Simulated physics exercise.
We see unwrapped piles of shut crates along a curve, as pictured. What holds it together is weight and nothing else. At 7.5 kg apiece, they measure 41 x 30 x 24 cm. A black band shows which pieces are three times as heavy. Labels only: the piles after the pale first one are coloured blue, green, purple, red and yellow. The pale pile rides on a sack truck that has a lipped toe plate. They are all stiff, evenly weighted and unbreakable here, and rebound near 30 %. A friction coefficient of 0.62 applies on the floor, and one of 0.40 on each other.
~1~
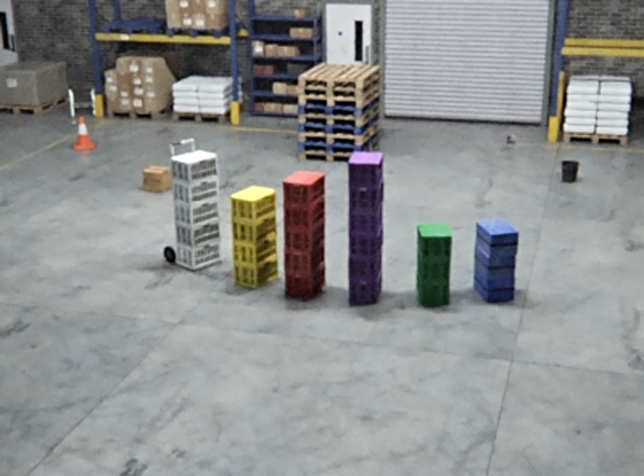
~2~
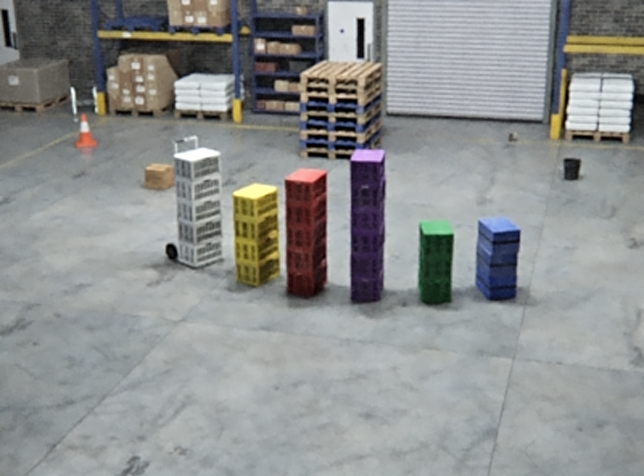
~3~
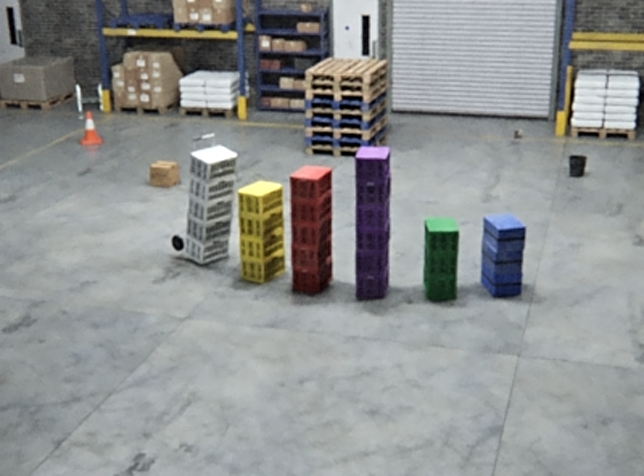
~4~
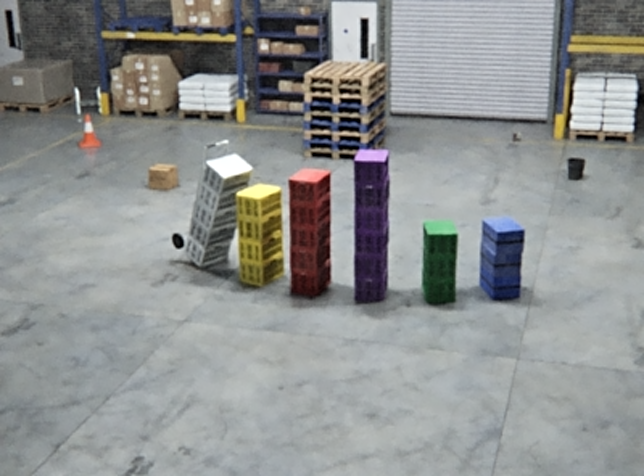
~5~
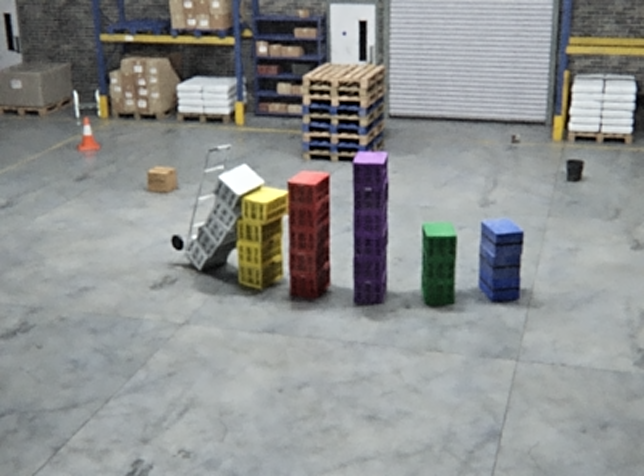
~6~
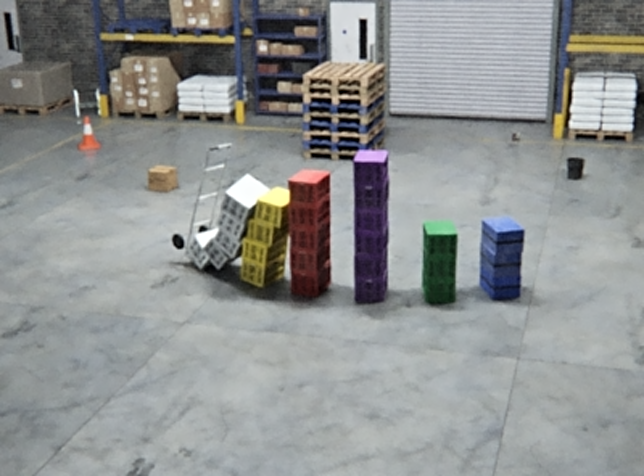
In a warehouse, a pale stack of crates on a sack truck stands at the left of a row of yellow, red, purple, green and blue stacks. The truck tilts rightward, and its crates lean farther over against the yellow stack, which shifts and then tilts slightly toward the red one.
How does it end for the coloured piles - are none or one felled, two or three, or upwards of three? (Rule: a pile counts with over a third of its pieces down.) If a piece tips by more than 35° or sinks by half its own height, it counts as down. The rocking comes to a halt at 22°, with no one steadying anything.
It ends with two or three felled.
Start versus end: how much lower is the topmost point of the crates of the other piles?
Around 50 centimetres.
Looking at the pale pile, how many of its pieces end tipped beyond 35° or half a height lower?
That makes 5 in all.
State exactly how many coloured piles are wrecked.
Tally: 3.
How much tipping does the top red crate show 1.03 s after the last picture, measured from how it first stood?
Roughly 20°.
Then, 1.03 s on from the sixth picture, 5 of the pale pile down; none of the 21 other crates down, 13 disturbed; top yellow crate tipped 30°, 11 cm lower; top red crate tipped 18°.
Then, 2.25 s on from the sixth picture, 5 of the pale pile down; 13 of the 21 other crates down; top purple crate tipped 49°, 34 cm lower; top yellow crate tipped 49°, 37 cm lower.
Finally, 5 of the pale pile down; 15 of the 21 other crates down; top purple crate on its side; top red crate on its side. Wrecked, purple, red and yellow. Seen by the last camera, middles, top purple crate near (603, 282), top red crate near (422, 326).
